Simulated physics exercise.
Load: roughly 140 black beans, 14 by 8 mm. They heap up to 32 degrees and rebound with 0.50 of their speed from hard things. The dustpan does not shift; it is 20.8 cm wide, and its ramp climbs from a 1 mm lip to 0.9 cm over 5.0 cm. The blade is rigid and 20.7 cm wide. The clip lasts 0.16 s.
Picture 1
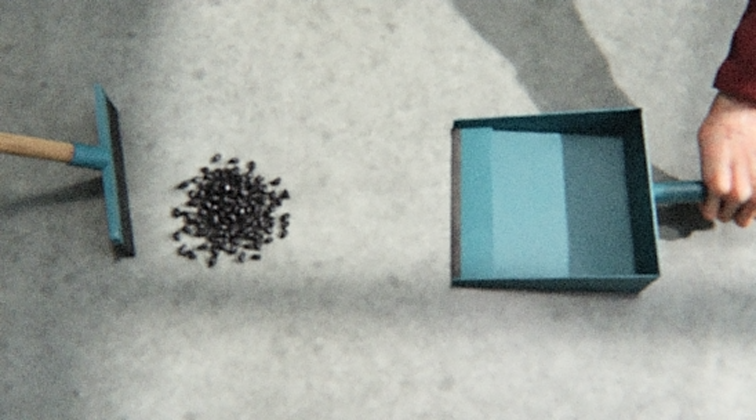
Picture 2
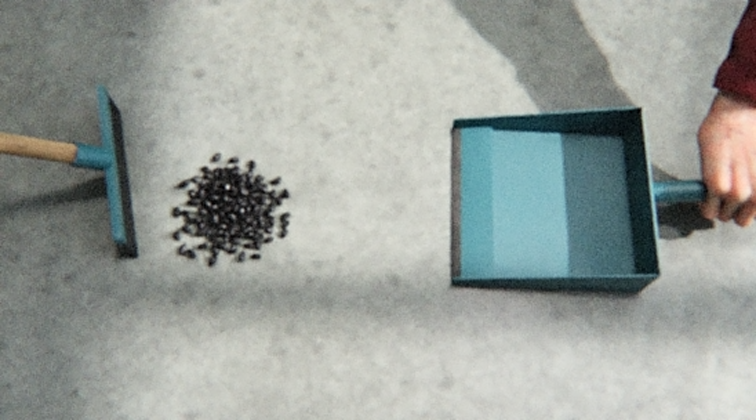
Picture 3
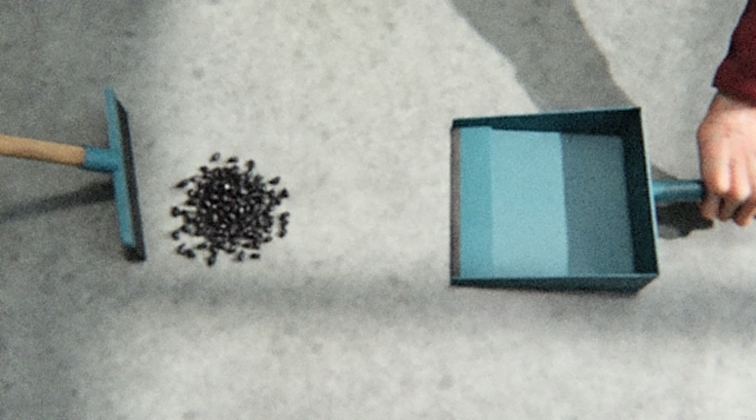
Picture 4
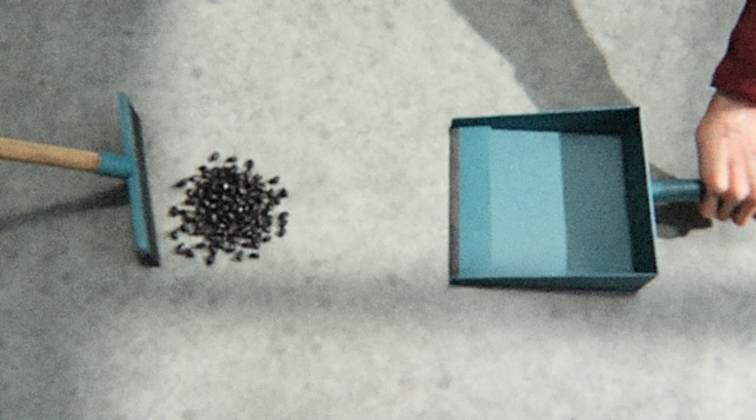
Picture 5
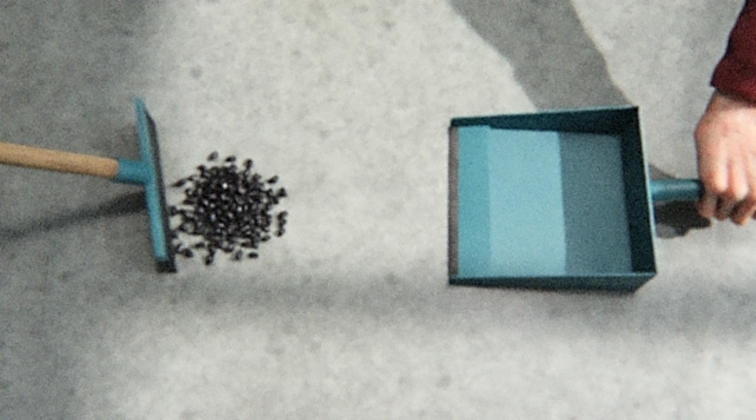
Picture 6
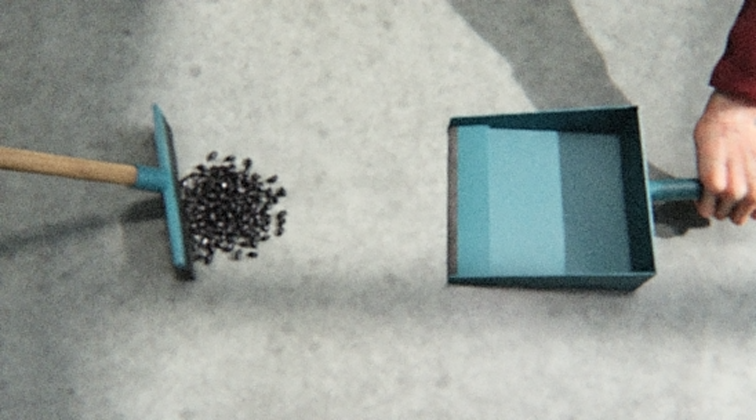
At the start, a teal blade on a wooden handle stands left of a small pile of black beans, while a hand holds a teal dustpan on the right. The blade slides rightward across the grey floor, closes the gap and presses against the pile's left edge, nudging a few beans; the pan stays put.
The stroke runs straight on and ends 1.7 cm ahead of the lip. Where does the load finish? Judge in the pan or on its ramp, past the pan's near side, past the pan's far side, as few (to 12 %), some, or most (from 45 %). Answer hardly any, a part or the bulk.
Pan: Hardly any, near side: A part, far side: Hardly any.
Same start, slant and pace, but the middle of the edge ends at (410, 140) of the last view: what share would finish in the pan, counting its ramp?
Some 25 per cent.
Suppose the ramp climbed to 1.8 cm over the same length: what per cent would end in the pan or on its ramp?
In that case some 5 per cent.
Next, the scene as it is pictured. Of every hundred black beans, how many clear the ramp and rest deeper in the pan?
Roughly 0 per cent.
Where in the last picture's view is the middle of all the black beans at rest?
Near (425, 206).
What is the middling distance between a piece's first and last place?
About 24 cm.
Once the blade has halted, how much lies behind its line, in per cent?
Some 25 per cent.
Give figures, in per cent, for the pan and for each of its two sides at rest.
Pan 5, near side 15, far side 5.
Then, 0.20 s after the last picture, middle of the blade 19 cm from the lip; 0 % over the lip, far side 0 %, near side 5 %.
Then, 0.34 s after the last picture, middle of the blade 9 cm from the lip; 0 % over the lip, far side 0 %, near side 15 %.
Then, 0.60 s after the last picture, middle of the blade 5 cm from the lip; 5 % over the lip, far side 5 %, near side 15 %.
In the end, pan 5 %, near side 15 %, far side 5 %, in front of the lip or behind the blade 75 %.
